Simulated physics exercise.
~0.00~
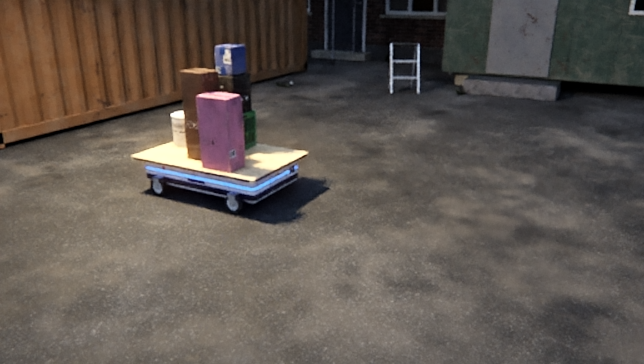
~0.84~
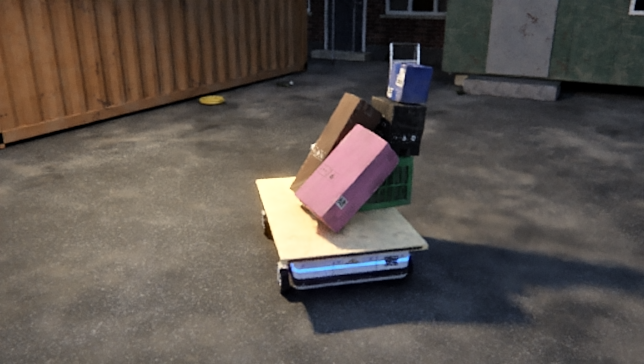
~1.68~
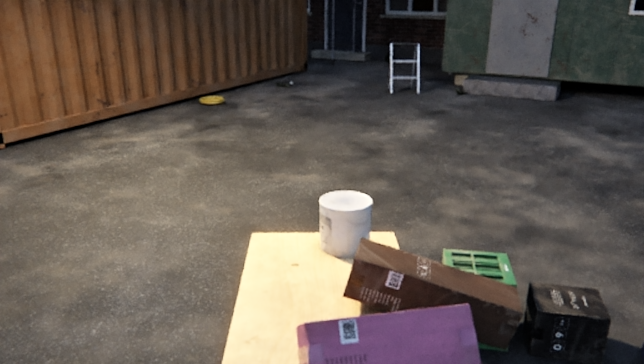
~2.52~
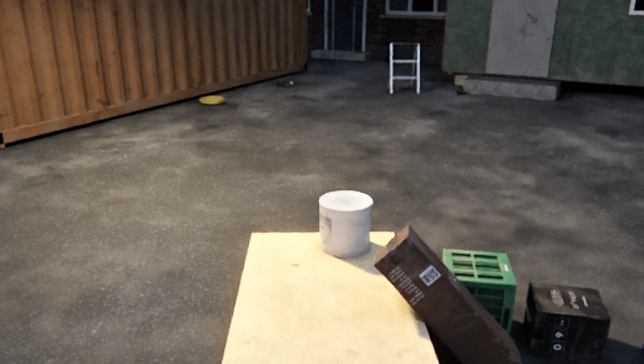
A still, raised view looks over a dark paved yard with a rust-orange container at left, a stepladder near a doorway at back, and a green wall at right. A flat cart carries a white pail, an upright pink box, a brown box, a black box, a green crate and a blue parcel. It rolls nearer and turns, and the load tips to the right, the pink and brown boxes leaning. The black box and green crate land on the ground, while the pink box lies on its side. Finally the pink box drops from sight and the brown box tips over the deck's right edge, leaving only the white pail standing on the deck.
